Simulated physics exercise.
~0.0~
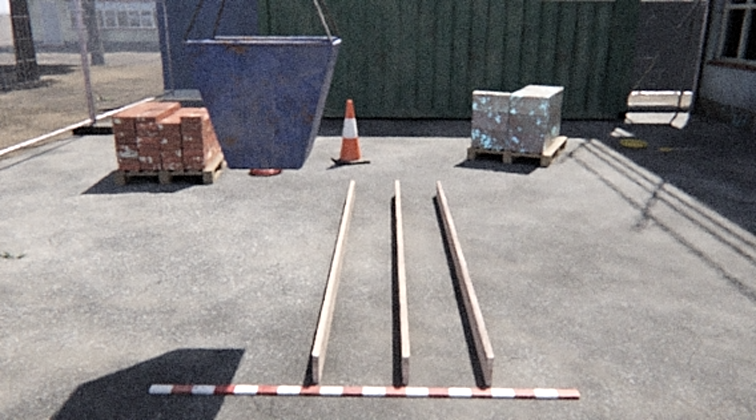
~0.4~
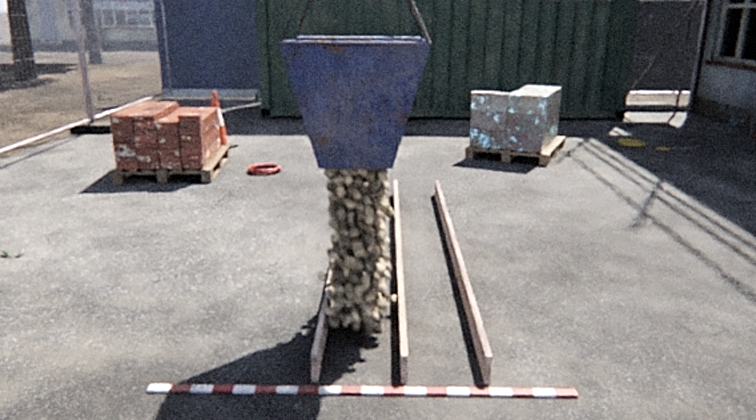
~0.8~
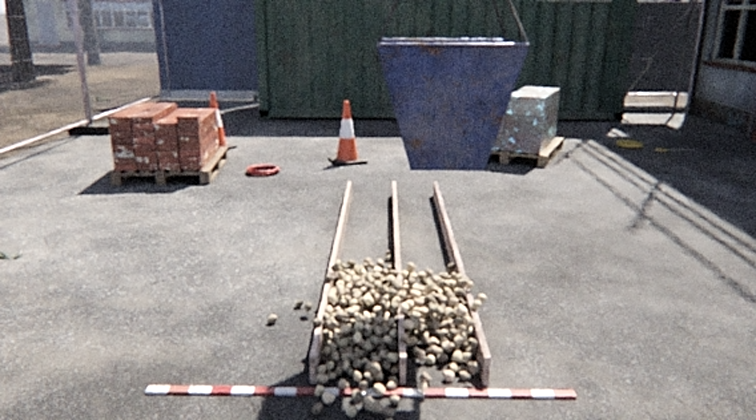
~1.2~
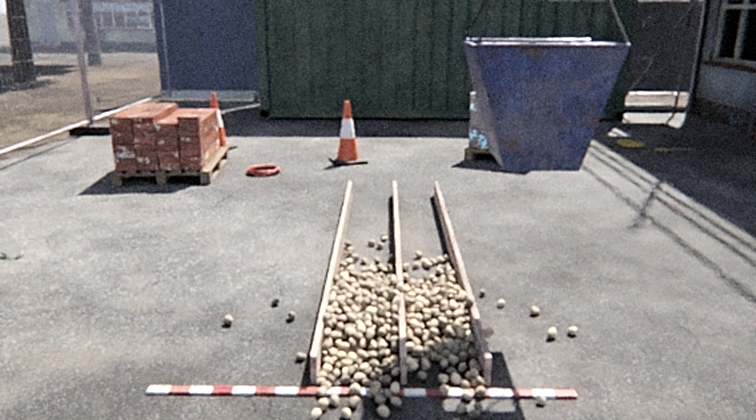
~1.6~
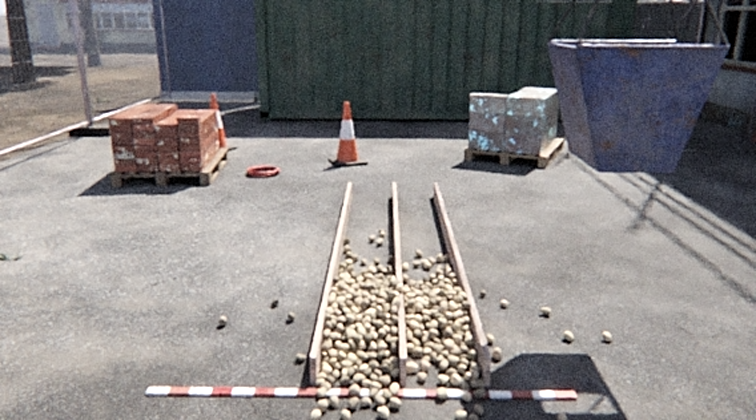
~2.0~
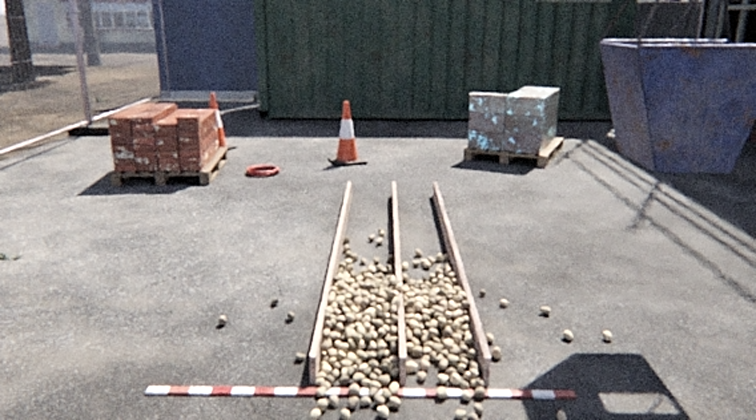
A blue skip moves right, dropping pale stones that settle mostly between three boards.
